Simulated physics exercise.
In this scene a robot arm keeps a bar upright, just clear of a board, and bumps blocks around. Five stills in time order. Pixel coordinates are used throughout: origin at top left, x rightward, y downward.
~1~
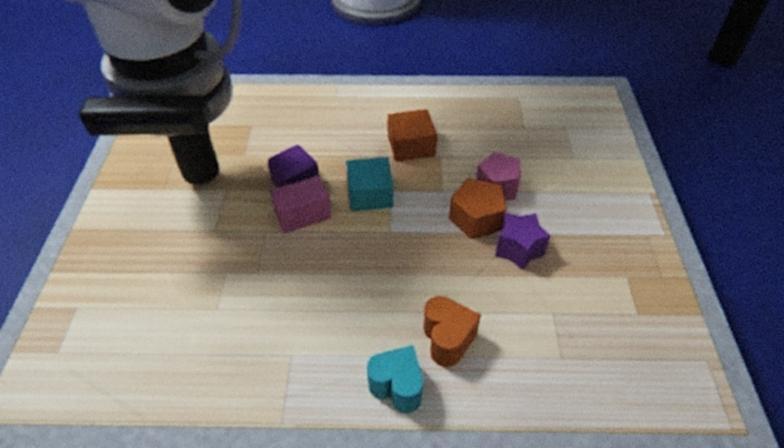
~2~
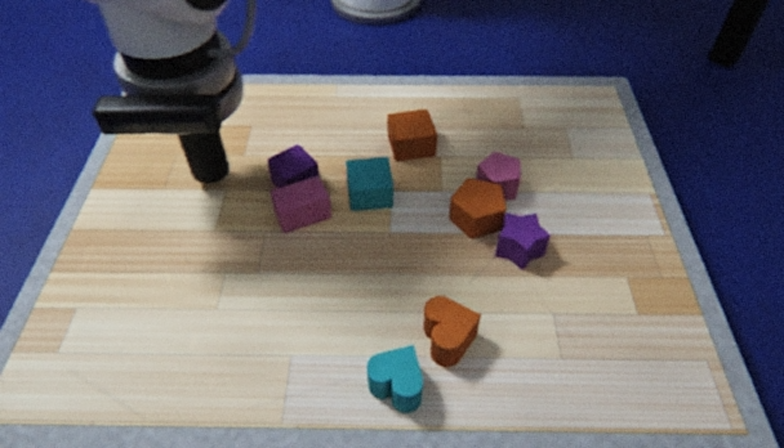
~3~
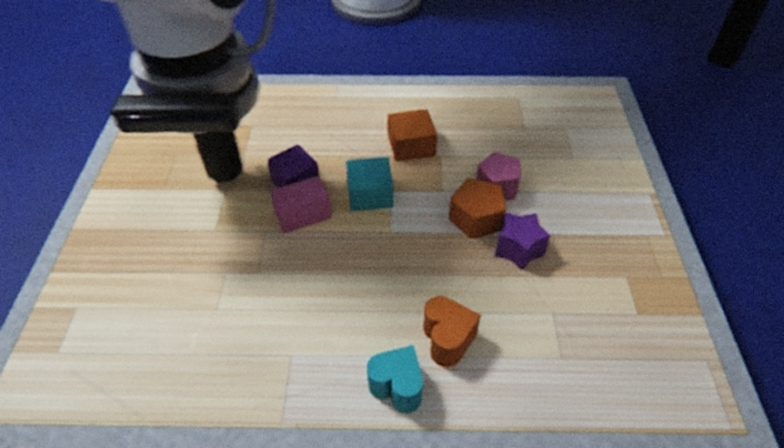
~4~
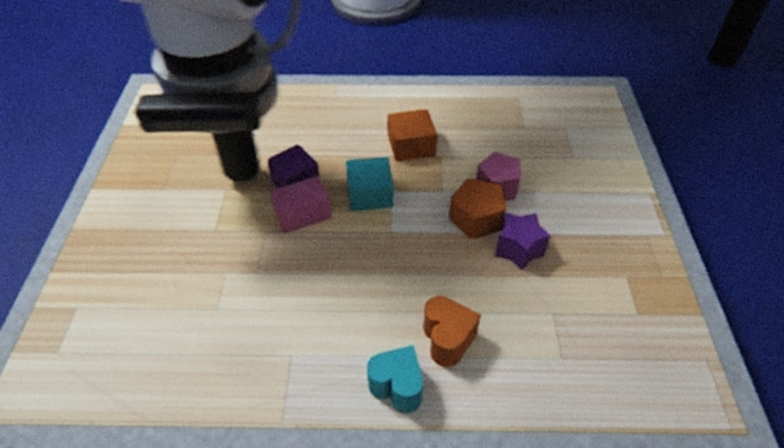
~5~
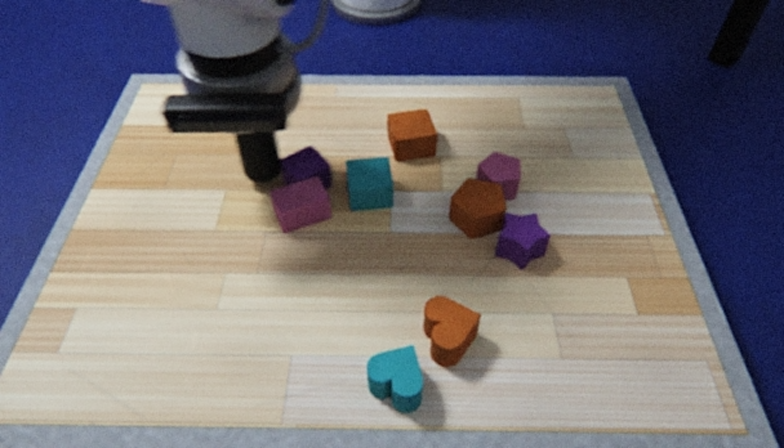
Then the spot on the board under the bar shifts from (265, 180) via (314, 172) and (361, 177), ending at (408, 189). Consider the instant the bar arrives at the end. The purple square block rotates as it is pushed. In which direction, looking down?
From above, the turn goes clockwise.
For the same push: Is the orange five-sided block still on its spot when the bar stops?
No - that is not the case.
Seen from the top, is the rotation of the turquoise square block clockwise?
Yes, that is how it ends up.
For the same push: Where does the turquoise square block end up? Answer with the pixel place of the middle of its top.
The centre of its top will be at (449, 222).
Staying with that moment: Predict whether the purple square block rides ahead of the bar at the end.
The block sits ahead of the bar.
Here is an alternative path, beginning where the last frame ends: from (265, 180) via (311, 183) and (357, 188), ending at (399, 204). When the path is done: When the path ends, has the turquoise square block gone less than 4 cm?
It seems not.
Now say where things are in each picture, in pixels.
Bar's lower end at (201, 173); purple square block at (292, 161); turquoise square block at (369, 173); orange five-sided block at (480, 197); purple star at (524, 229), in the first frame.
Bar at (211, 172); blocks still, in the second frame.
Bar at (225, 171); blocks still, in the third frame.
Bar at (242, 170); blocks still, in the fourth frame.
Bar at (263, 171); purple square block at (305, 162); turquoise square block at (369, 173); orange five-sided block at (480, 197); purple star at (524, 229), in the fifth frame.
The first path, step by step. One third of the way, bar at (314, 163); purple square block at (345, 164), turned 55° clockwise; turquoise square block at (383, 175), turned 25° clockwise.
Two thirds of the way, bar at (362, 168); purple square block at (390, 173), turned 75° clockwise; turquoise square block at (422, 194), turned 45° clockwise.
At the end, bar at (408, 180); purple square block at (433, 191), turned 105° clockwise; turquoise square block at (449, 222), turned 75° clockwise; orange five-sided block at (493, 203), turned 35° anticlockwise; purple star at (529, 230), turned 15° clockwise.
